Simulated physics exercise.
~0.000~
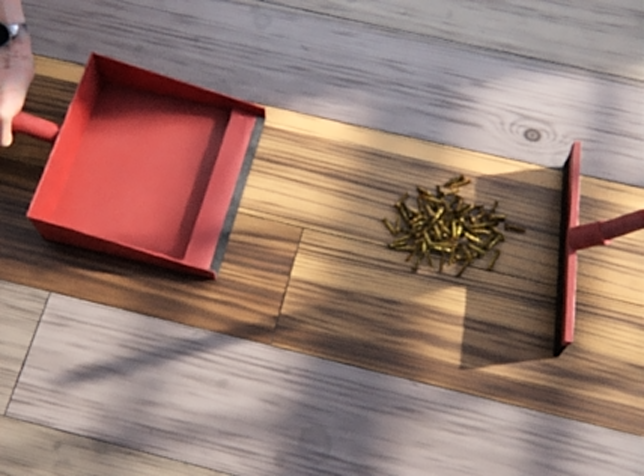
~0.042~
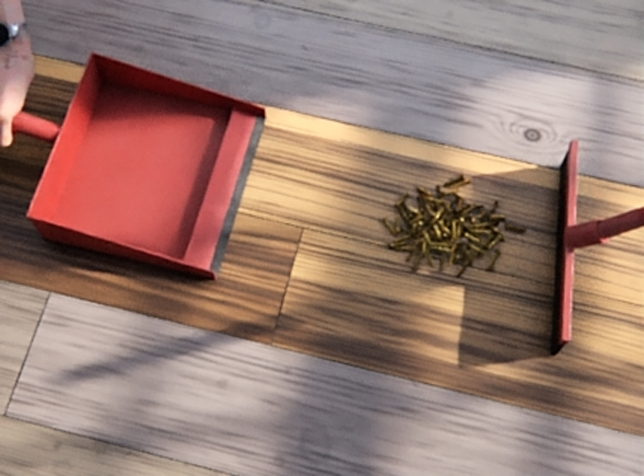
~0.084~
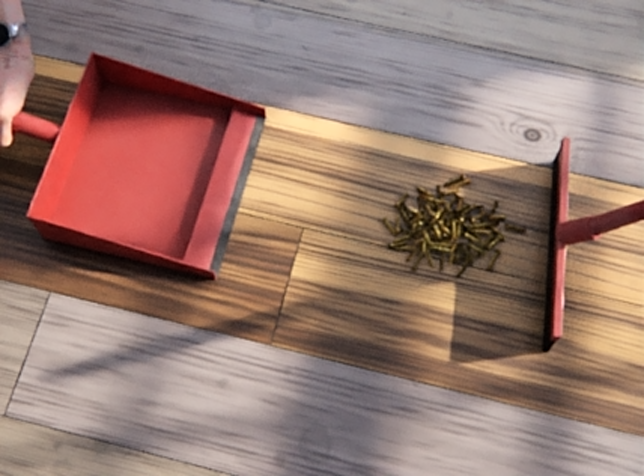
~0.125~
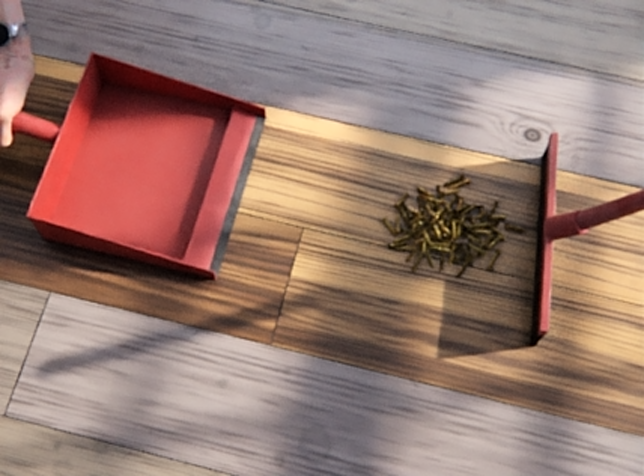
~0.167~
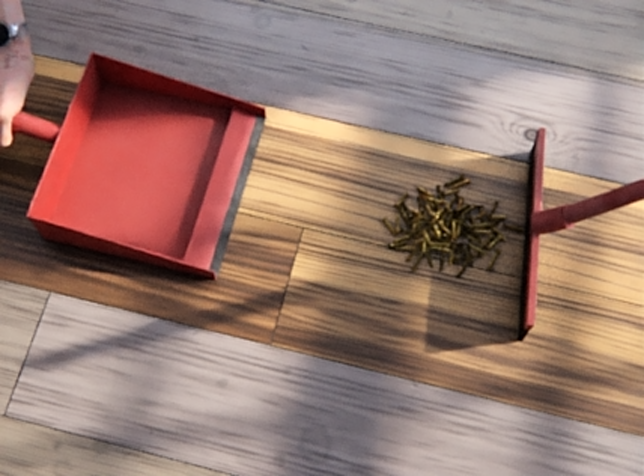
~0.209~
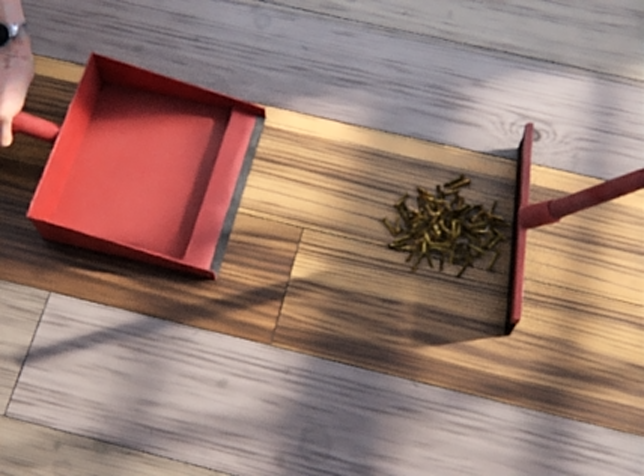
At the start, a hand at the left holds a red dustpan on a wooden floor, with a heap of brass-coloured screws lying between it and a red blade at the right. The blade slides steadily left until it reaches the heap's near edge, while the pan stays still and the heap barely changes.
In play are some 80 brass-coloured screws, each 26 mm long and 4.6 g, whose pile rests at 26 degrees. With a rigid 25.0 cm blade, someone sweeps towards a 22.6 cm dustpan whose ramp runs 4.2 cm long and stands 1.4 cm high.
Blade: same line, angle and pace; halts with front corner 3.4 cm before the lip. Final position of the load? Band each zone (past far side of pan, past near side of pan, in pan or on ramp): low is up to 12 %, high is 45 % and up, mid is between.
Far side low, near side low, pan low.
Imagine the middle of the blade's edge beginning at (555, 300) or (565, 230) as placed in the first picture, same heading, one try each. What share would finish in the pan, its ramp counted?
Roughly 5 % and 0 %.
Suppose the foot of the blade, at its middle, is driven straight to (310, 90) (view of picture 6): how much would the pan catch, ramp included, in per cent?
Close to 0 in a hundred.
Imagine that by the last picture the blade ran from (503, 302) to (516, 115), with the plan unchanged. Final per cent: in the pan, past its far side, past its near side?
Per cent by place - pan 0, far side 25, near side 0.
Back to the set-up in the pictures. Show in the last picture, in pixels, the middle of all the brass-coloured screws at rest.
Somewhere near (271, 170) in the last picture.
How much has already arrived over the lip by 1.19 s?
Over the lip by then: Approx. 5 %.
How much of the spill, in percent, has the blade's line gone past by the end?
I'd say close to 5 per cent.
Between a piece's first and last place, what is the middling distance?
I'd say near 24 cm.
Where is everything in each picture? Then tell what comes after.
Blade from (567, 341) to (575, 149), moved 0.0 cm, 0 of the pieces shifted so far; middle of the pieces at (448, 222); pan at (143, 173), in the first frame.
Blade from (564, 340) to (573, 148), moved 0.3 cm, 0 of the pieces shifted so far; middle of the pieces at (448, 222), in the second frame.
Blade from (555, 336) to (565, 144), moved 1.3 cm, 0 of the pieces shifted so far; middle of the pieces at (448, 222), in the third frame.
Blade from (542, 331) to (553, 140), moved 2.9 cm, 0 of the pieces shifted so far; middle of the pieces at (448, 222), in the fourth frame.
Blade from (529, 325) to (541, 135), moved 4.4 cm, 0 of the pieces shifted so far; middle of the pieces at (448, 222), in the fifth frame.
Blade from (516, 319) to (528, 130), moved 6.0 cm, 3 of the pieces shifted so far; middle of the pieces at (448, 222); pan at (143, 173). Its pace works out near 0.38 m/s, heading 11 degrees away from the viewer's side, in the sixth frame.
Then, at 0.58 s, middle of the blade 20 cm from the lip; 0 % over the lip, far side 0 %, near side 0 %.
After 0.83 s, middle of the blade 11 cm from the lip; 0 % over the lip, far side 5 %, near side 0 %.
After 1.19 s, middle of the blade 5 cm from the lip; 5 % over the lip, far side 5 %, near side 0 %.
At rest (2.2 s), far side 5 %, near side 0 %, pan 5 %, in front of the lip or behind the blade 90 %.
